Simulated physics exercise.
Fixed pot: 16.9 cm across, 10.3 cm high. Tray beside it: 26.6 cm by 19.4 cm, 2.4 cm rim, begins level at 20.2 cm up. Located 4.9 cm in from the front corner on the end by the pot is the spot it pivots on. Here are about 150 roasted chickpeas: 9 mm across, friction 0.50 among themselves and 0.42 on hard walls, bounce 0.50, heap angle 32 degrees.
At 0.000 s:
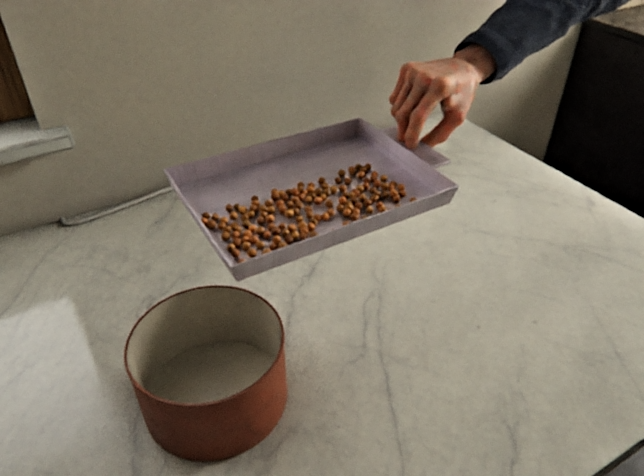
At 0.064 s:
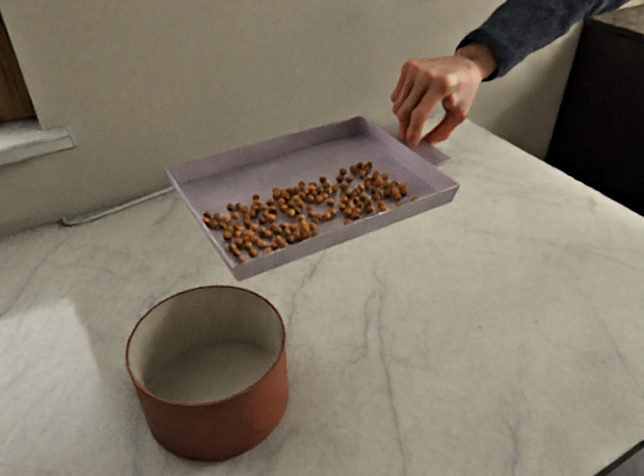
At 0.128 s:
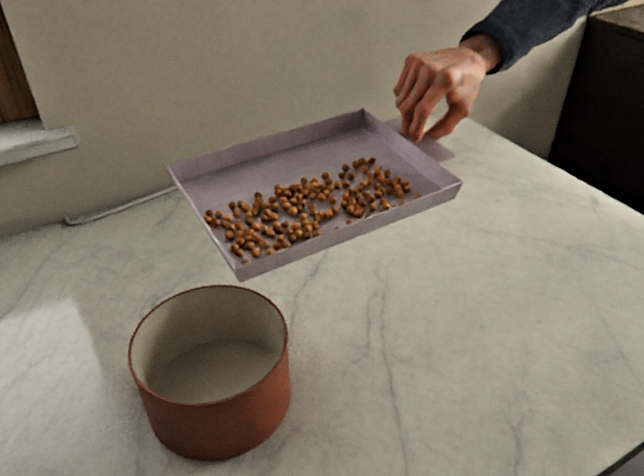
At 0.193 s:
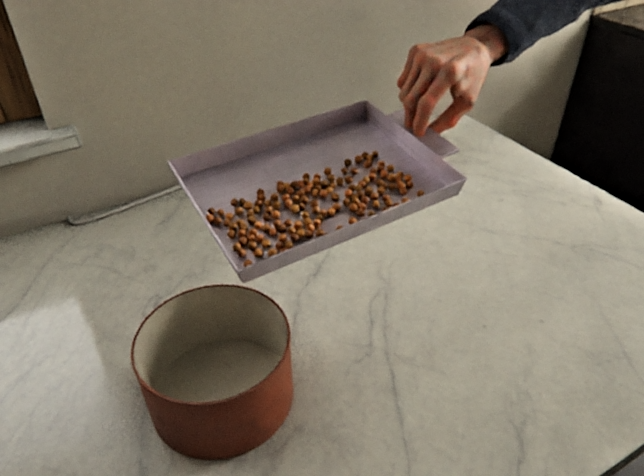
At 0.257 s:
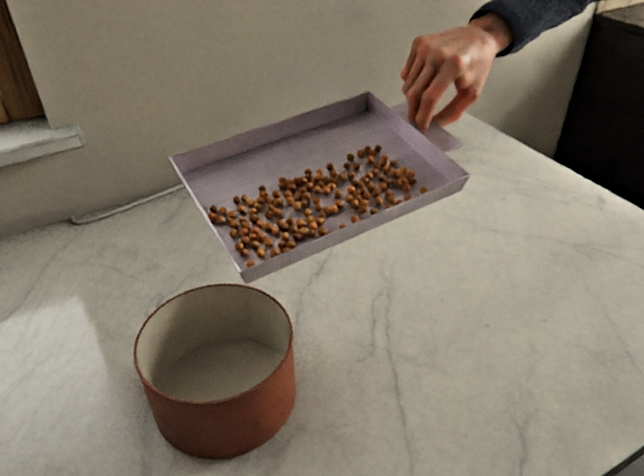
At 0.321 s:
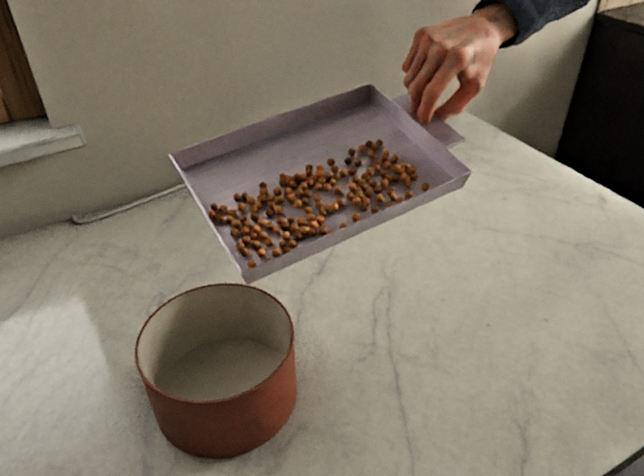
A hand in a dark sleeve slowly tilts a shallow lilac tray of small brown chickpeas, raising its far side while the near left corner stays low, and the chickpeas shift only slightly. An empty terracotta-coloured pot with a pale inside stands at lower left, below the tray. The setting is a pale veined marble counter by a plain wall, seen from above as the view drifts very slightly.
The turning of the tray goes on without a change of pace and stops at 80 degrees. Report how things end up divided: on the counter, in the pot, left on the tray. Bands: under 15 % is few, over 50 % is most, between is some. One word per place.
Counter: Few, pot: Few, left on the tray: Most.
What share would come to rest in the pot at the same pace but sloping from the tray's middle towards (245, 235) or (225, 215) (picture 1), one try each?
The share comes to about 60 in a hundred, then about 0 in a hundred.
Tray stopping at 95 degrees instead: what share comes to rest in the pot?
I'd put it at close to 60 per cent.
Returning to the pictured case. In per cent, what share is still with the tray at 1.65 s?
Value: About 100%.
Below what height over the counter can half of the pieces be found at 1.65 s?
Median height: Approx. 24 cm.
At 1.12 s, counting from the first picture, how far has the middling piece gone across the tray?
4 cm.
Then, at 1.12 s, tilt 43 degrees; the tray holds 100 %, the pot 0 %.
After 1.65 s, tilt 64 degrees; the tray holds 100 %, the pot 0 %.
After 2.25 s, tilt 80 degrees; the tray holds 100 %, the pot 0 %.
In the end, at 2.5 s, counter 0 %, pot 0 %, tray 100 %.
